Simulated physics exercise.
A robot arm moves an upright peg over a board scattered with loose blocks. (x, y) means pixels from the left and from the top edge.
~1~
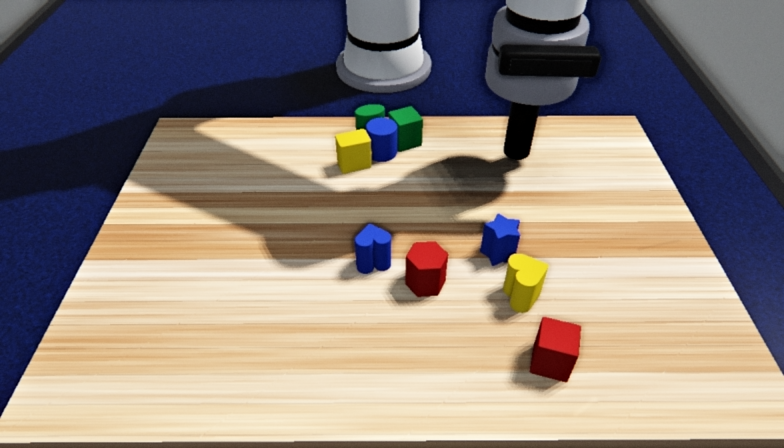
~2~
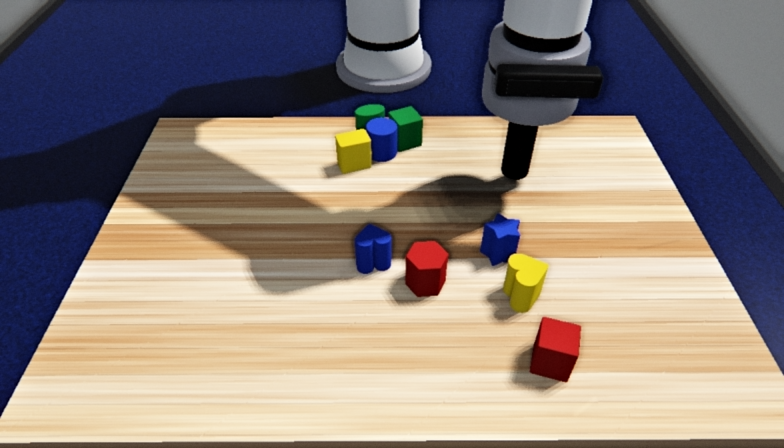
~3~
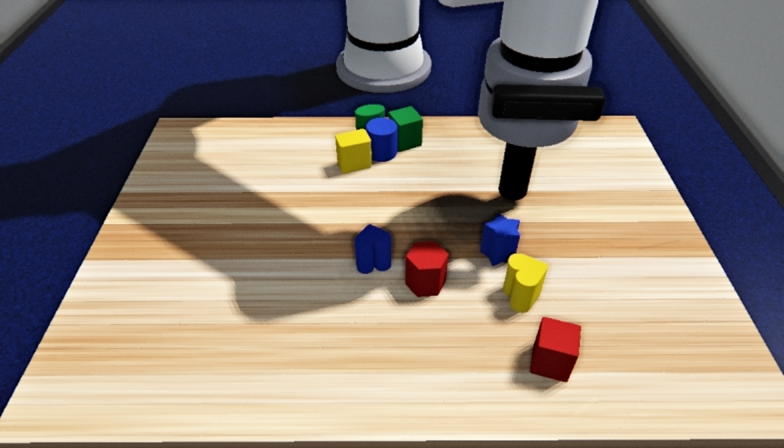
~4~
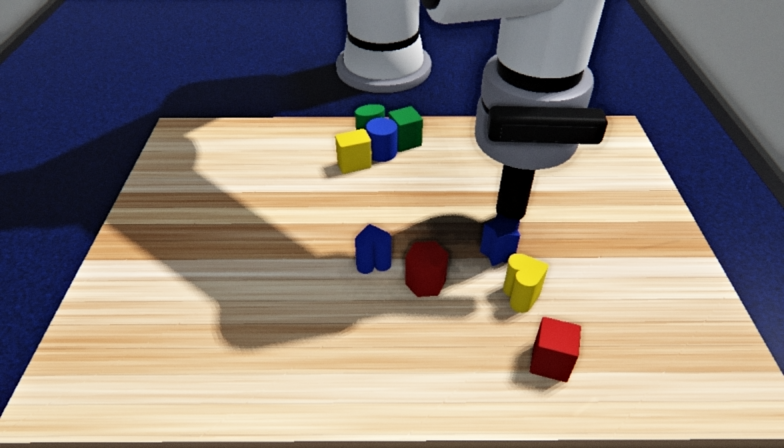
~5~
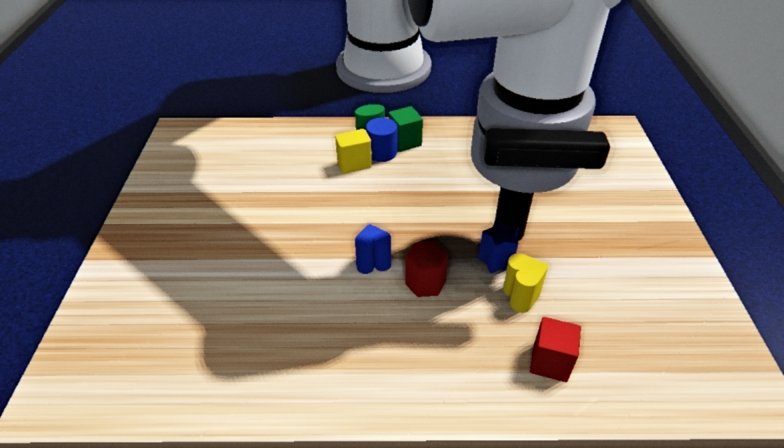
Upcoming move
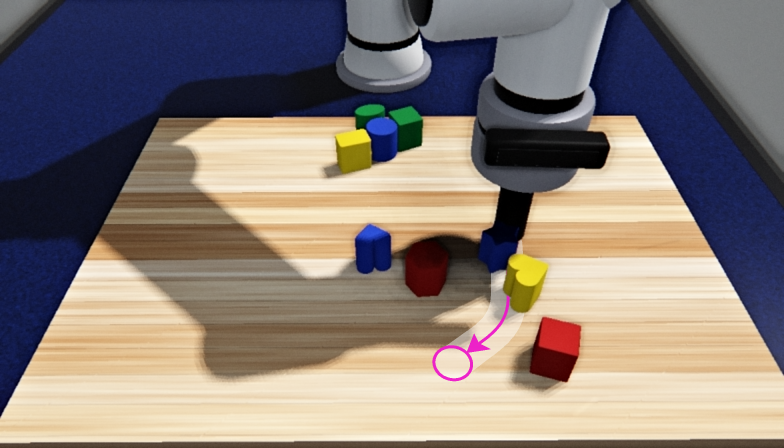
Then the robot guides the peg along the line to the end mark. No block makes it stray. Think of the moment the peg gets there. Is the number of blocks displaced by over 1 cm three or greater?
I believe not.
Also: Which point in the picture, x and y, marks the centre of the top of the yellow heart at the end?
It comes to (542, 308).
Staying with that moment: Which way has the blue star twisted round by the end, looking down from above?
Direction: Clockwise.
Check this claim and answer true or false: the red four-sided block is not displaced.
The statement is correct.
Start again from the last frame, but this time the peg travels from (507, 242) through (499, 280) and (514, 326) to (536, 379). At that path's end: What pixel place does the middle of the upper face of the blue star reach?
The middle of the upper face of the blue star will lie at about (484, 296) in the picture.
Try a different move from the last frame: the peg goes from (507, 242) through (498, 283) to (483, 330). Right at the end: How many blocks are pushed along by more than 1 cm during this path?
Two blocks.
The drawn path runs from (507, 242) over (508, 283) and (497, 328) to (453, 363).
The first path, step by step. One third of the way, peg (510, 275); blue star (491, 270), turned 25° clockwise; yellow heart (530, 280), turned 45° anticlockwise.
Two thirds of the way, peg (498, 321); blue star (470, 289), turned 90° clockwise; yellow heart (542, 308), turned 90° anticlockwise; red four-sided block (563, 338).
At the end, peg (454, 355); blue star (463, 292), turned 125° clockwise; yellow heart (542, 308), turned 90° anticlockwise; red four-sided block not moved.
